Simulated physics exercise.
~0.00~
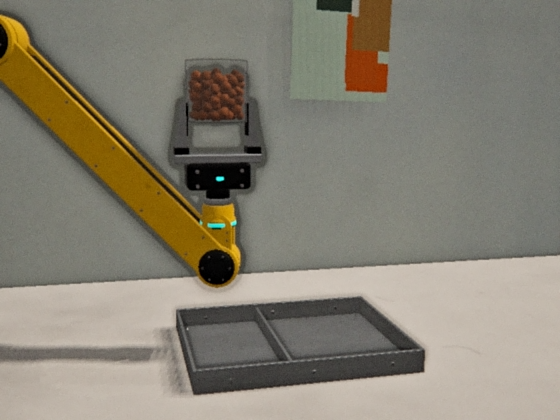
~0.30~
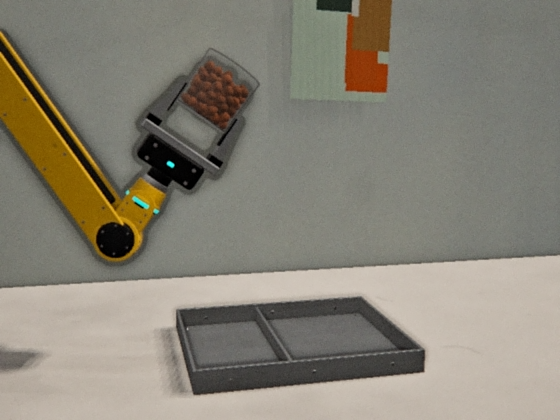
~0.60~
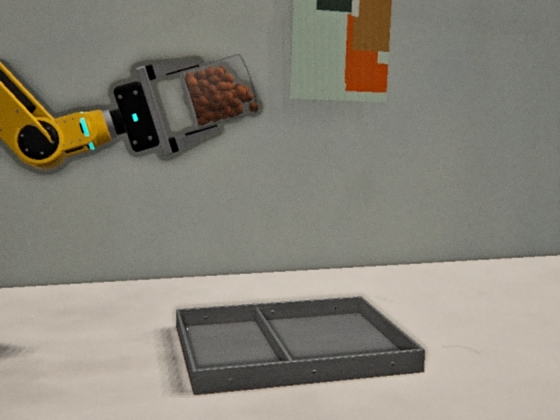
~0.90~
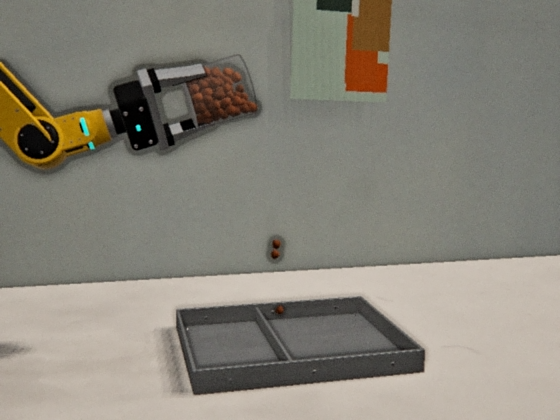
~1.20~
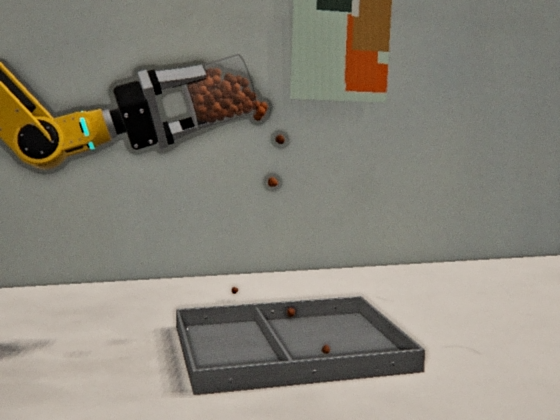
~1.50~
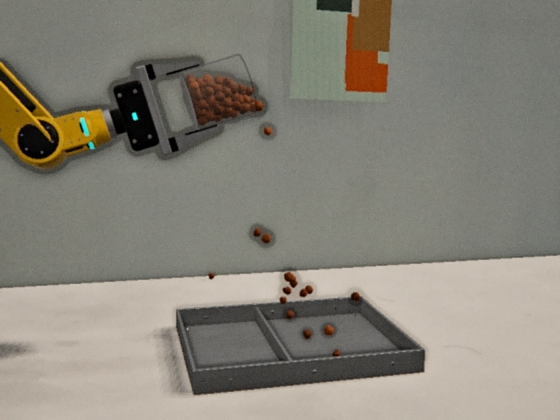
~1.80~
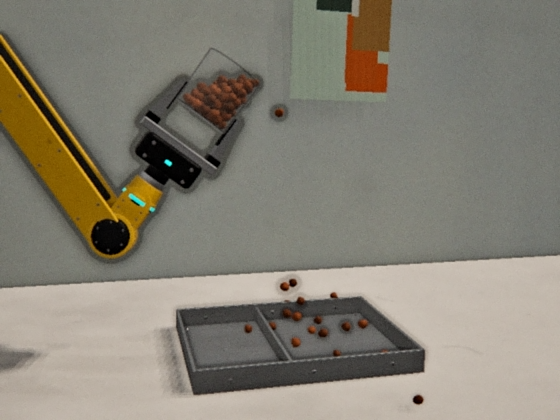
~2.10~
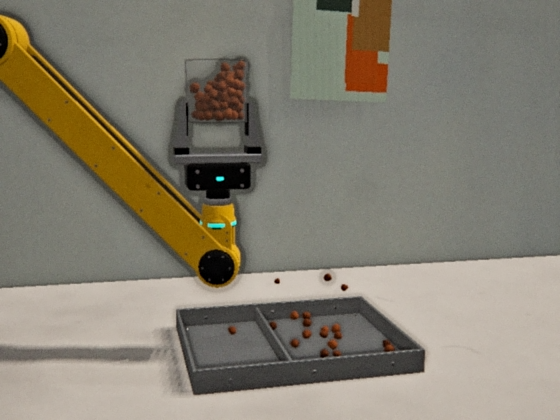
A robot arm tips a beaker, spilling some hazelnuts around a divided tray, then rights it.
